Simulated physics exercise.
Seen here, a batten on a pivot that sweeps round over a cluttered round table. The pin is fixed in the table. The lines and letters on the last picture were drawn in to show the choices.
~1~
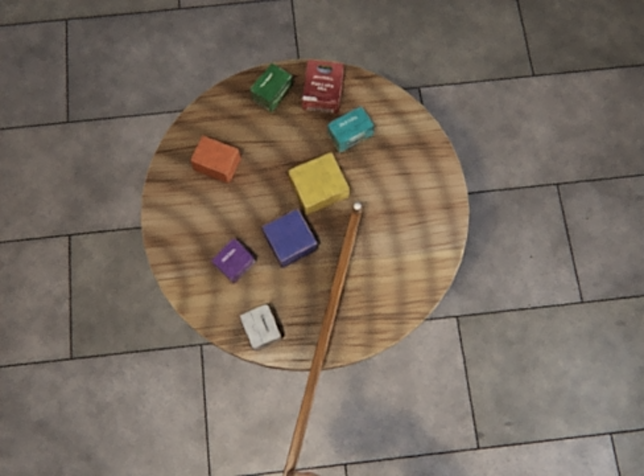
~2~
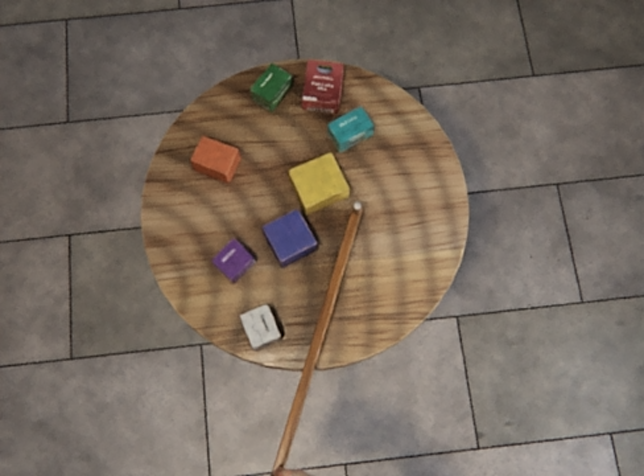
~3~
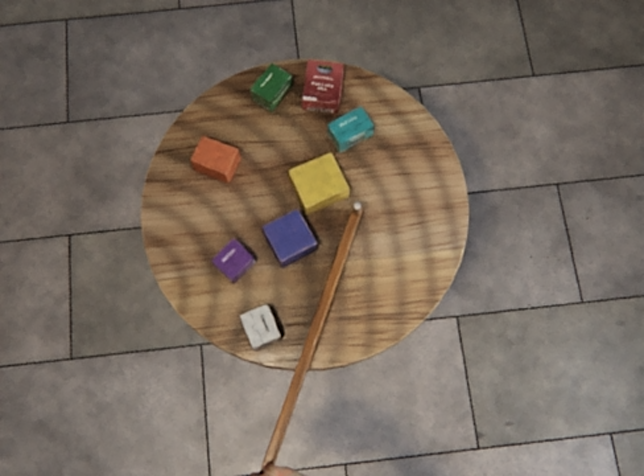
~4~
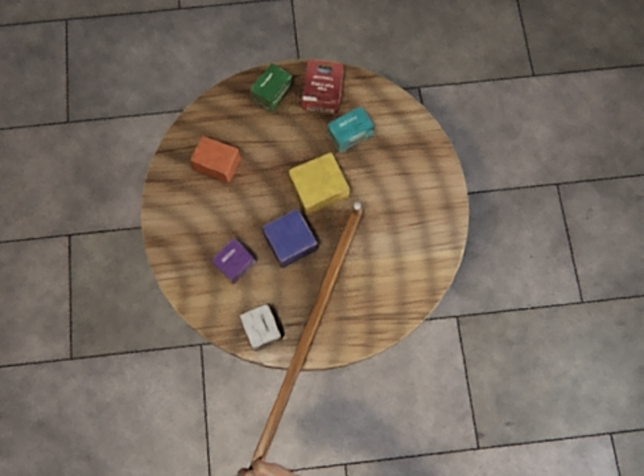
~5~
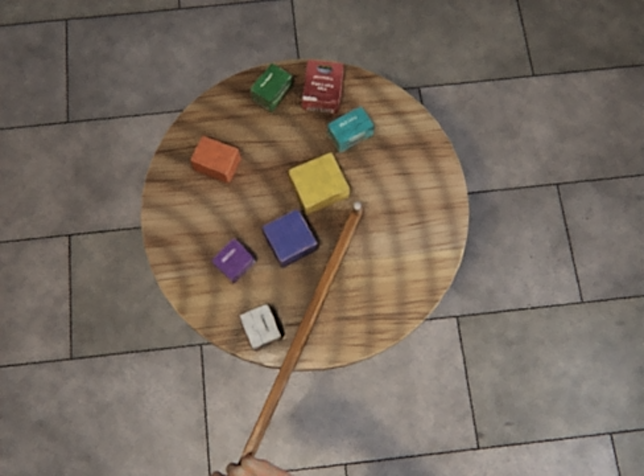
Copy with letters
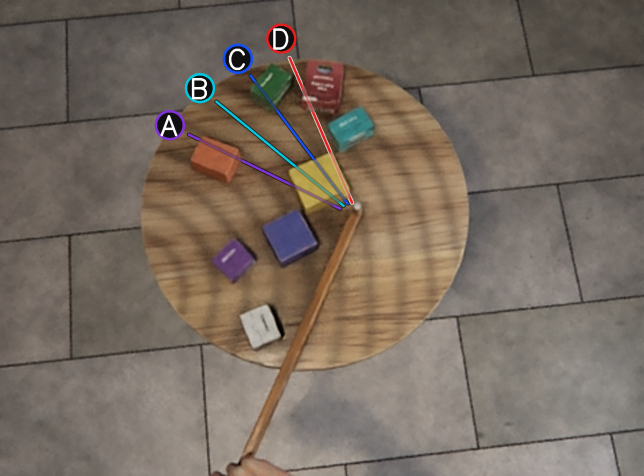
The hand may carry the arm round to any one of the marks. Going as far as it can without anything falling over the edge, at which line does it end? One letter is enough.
No farther than B.
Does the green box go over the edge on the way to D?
Yes.
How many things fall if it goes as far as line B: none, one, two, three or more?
The count is none.
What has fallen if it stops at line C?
It is the green box.
On the copy, A at (263, 171); B at (279, 153); C at (298, 138); D at (320, 128).
On B. First, arm (263, 257); white packet (205, 268); purple box (235, 257).
Then, arm (255, 192); orange block (221, 140); white packet (209, 169).
Finally, arm (279, 147); green box (297, 63); orange block (275, 86); nothing has fallen.
By contrast, A is safe but short; C drops the green box; D drops the orange block and green box.
